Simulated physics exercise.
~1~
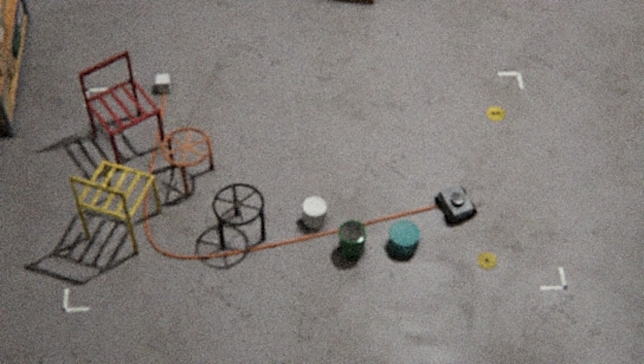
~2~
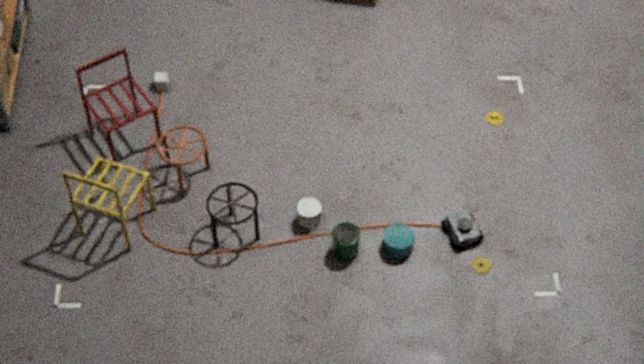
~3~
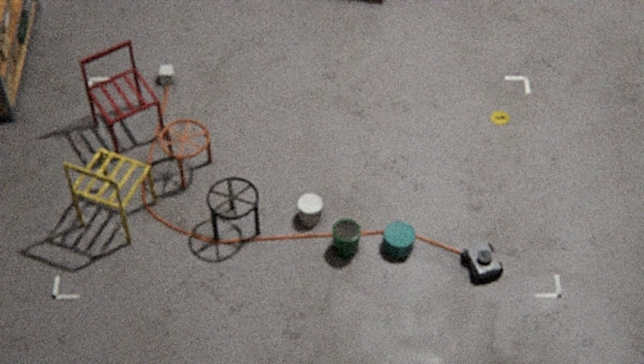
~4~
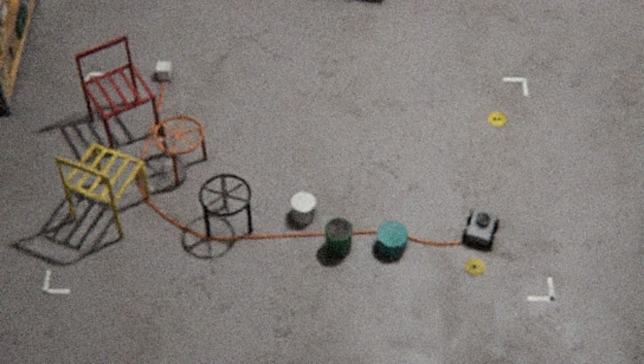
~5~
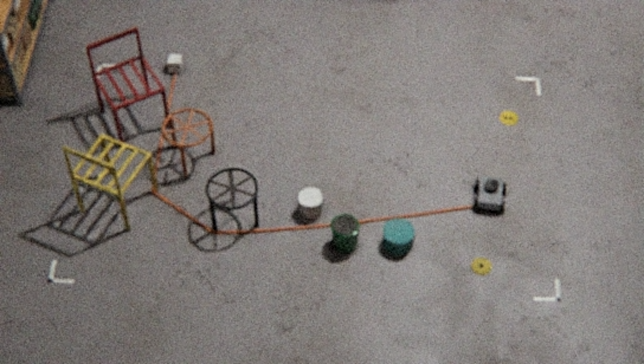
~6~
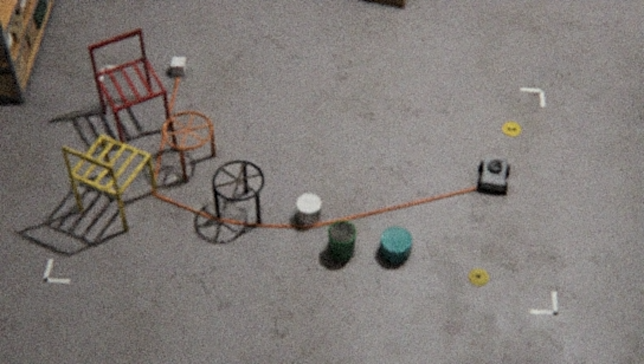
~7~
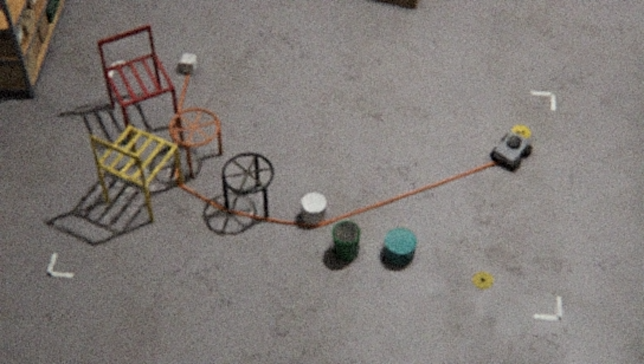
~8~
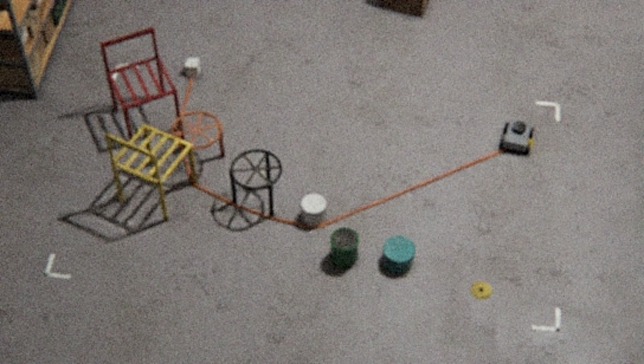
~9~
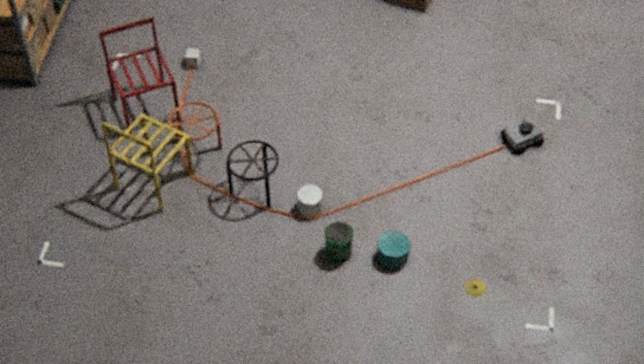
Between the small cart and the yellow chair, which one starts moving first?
The small cart starts moving first. The yellow chair shifts only later, as the cart nears the upper yellow mark.
